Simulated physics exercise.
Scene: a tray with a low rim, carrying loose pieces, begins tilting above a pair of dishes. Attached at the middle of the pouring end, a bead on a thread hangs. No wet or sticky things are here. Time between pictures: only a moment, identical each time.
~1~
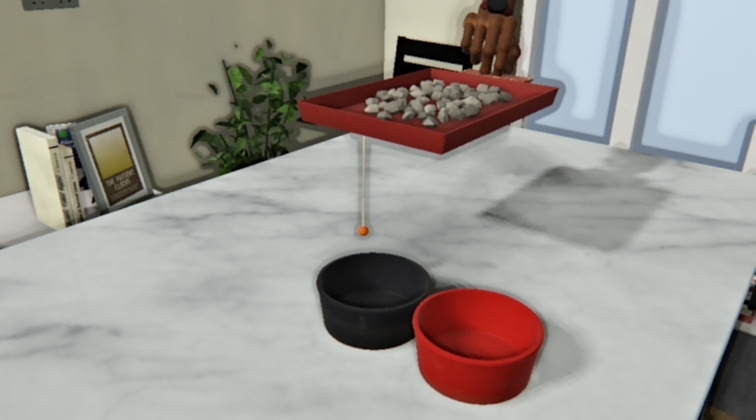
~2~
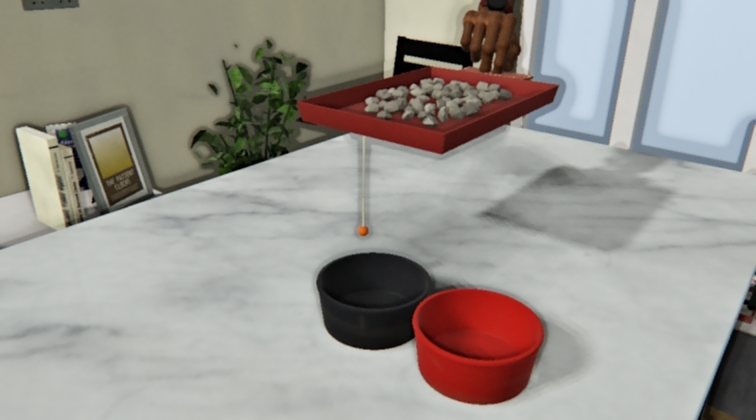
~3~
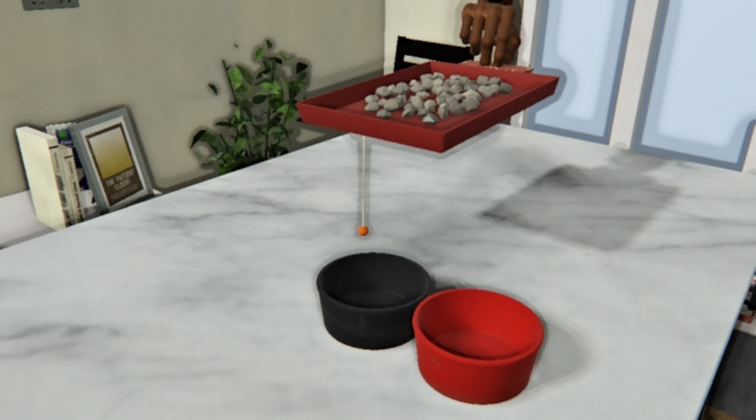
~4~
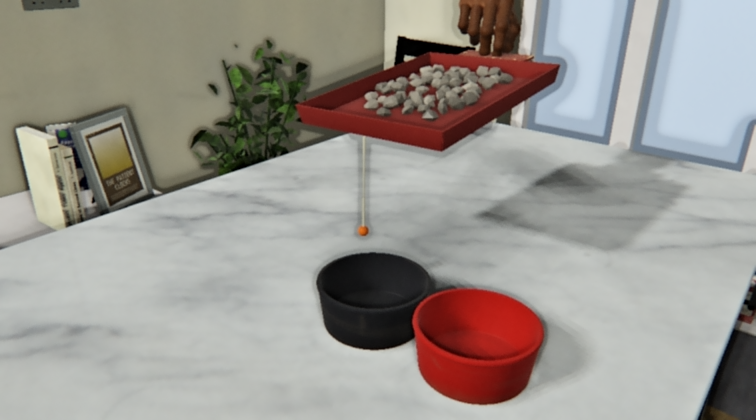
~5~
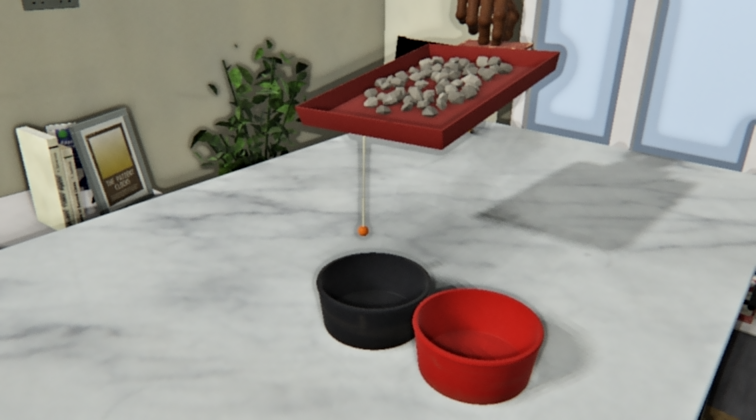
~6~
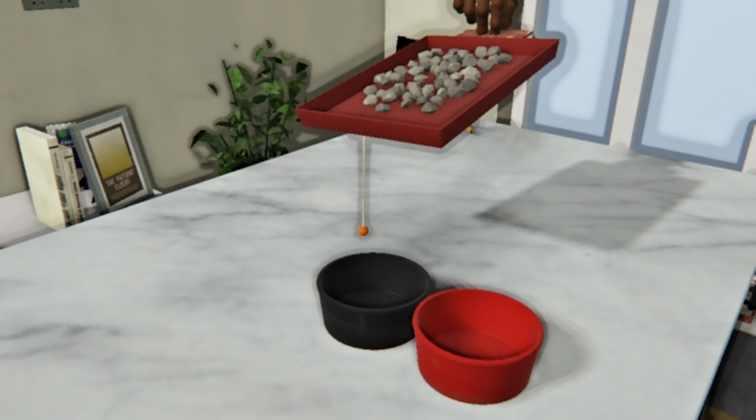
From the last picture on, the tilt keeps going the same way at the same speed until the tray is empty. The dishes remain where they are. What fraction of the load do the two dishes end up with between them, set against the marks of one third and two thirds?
The caught part does not reach a third.
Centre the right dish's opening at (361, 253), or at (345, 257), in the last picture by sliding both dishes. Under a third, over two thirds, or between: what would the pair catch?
Position 1 - above two thirds; position 2 - beyond two thirds.
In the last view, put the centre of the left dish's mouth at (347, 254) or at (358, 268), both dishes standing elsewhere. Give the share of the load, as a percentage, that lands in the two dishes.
In order, 30 % and 10 %.
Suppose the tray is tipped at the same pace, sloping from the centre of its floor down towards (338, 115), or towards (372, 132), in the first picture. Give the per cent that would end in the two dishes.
Shares, approx.: 0 %, then 30 %.
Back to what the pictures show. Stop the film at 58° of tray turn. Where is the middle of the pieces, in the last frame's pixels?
About (348, 93).
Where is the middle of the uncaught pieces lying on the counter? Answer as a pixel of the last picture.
Check roughly (277, 282) and you'll find the middle.
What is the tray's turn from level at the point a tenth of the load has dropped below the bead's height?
About 95 degrees.
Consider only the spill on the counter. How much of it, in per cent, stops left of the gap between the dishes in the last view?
That's roughly 100 per cent of the pieces.
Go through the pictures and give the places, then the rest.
In the first picture, corners of the pouring end at (302, 101) and (443, 132), level; middle of the load at (443, 102), bits of gravel; left dish at (338, 320); right dish at (443, 371); bead on its thread at (364, 231).
In the second picture, corners of the pouring end at (302, 102) and (443, 132), level; middle of the load at (443, 101).
In the third picture, corners of the pouring end at (302, 103) and (442, 131), tipped barely, lowest at the left corner; middle of the load at (443, 96).
In the fourth picture, corners of the pouring end at (301, 104) and (441, 130), tipped a little, lowest at the left corner; middle of the load at (443, 90).
In the fifth picture, corners of the pouring end at (300, 106) and (440, 128), tipped a little, lowest at the left corner; middle of the load at (443, 83).
In the sixth picture, corners of the pouring end at (300, 108) and (439, 127), tipped a little, lowest at the left corner; middle of the load at (442, 77); left dish at (338, 320); right dish at (443, 371).
Soon, tray tipped steeply; nearly all on the tray; a stray few in the air.
A while on, tray tipped right over; about a third on the tray; about a third outside both; about a quarter in the air.
Towards the end, tray tipped past a quarter turn; a stray few in the left dish; nearly all outside both.
Finally, tray tipped past a quarter turn; none in the right dish; a stray few in the left dish; nearly all outside both.
